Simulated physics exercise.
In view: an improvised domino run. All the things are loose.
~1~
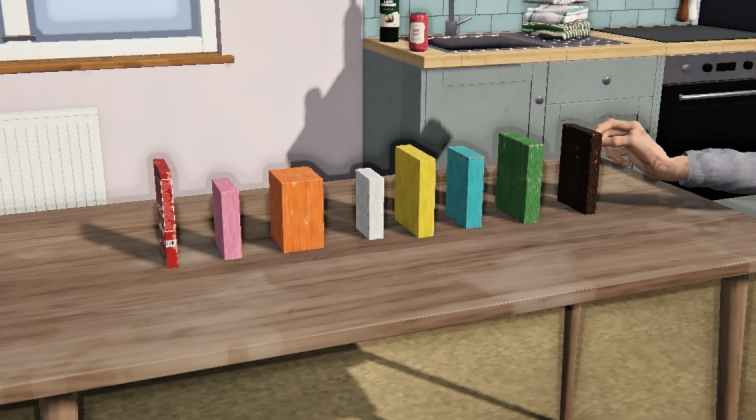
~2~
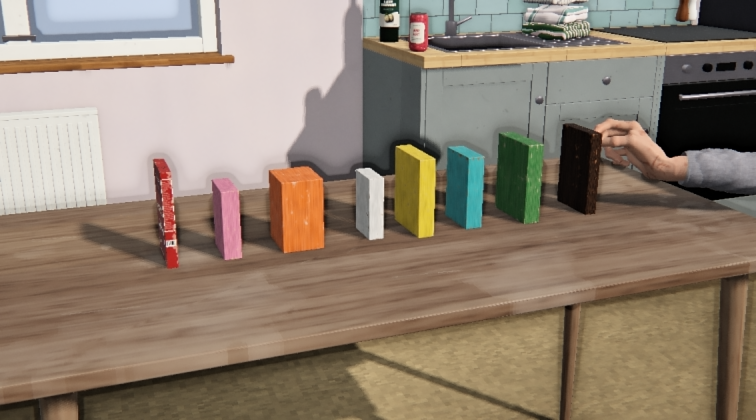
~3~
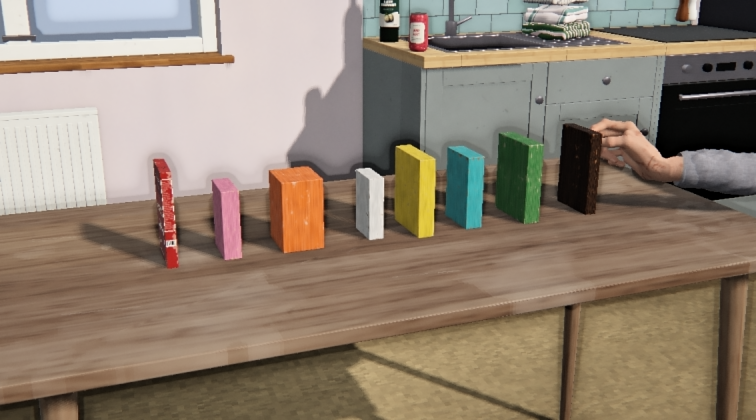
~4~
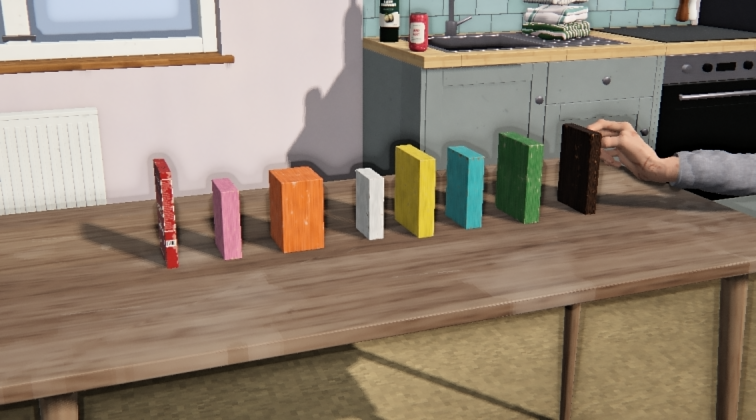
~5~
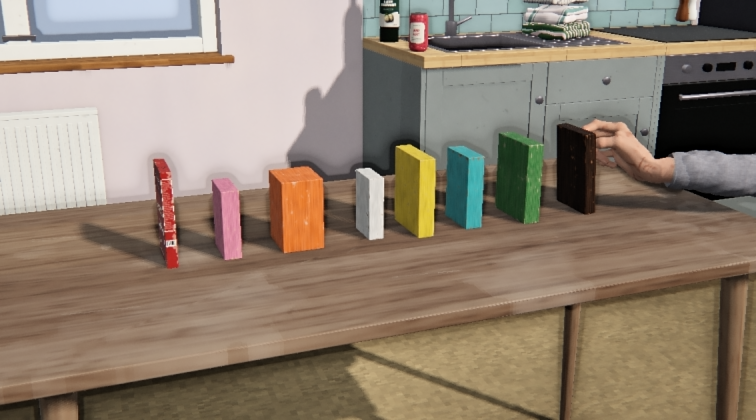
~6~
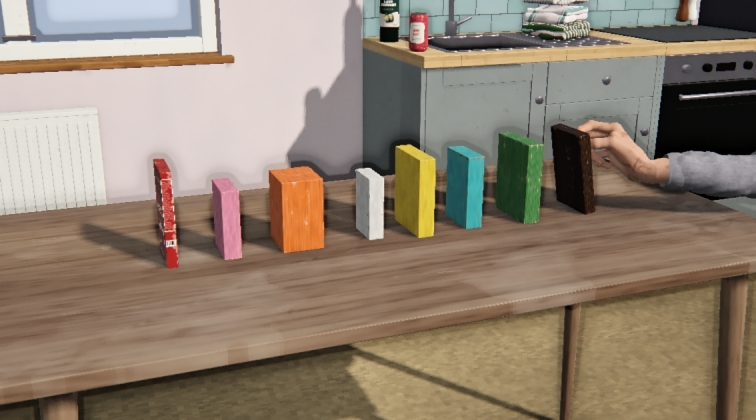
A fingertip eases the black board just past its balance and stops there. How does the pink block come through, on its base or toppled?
The pink block keeps standing.
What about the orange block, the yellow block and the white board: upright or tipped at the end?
The orange block is still upright; the yellow block falls over; the white board falls over.
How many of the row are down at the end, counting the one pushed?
In all, 5.
Then, 0.40 s later than the last frame, black board 61° over; green board tilted by 25°.
Then, 0.60 s later than the last frame, black board 75° over; green board tilted by 66°; turquoise board tilted by 51°; yellow block tilted by 25°.
Then, 0.80 s later than the last frame, black board 76° over; yellow block tilted by 69°; green board tilted by 73°; turquoise board tilted by 71°.
When it is over, lying over on the table, turquoise board, green board, yellow block and white board; the other 2 as before. End places, in pixels of the last picture, pink block near (227, 219).
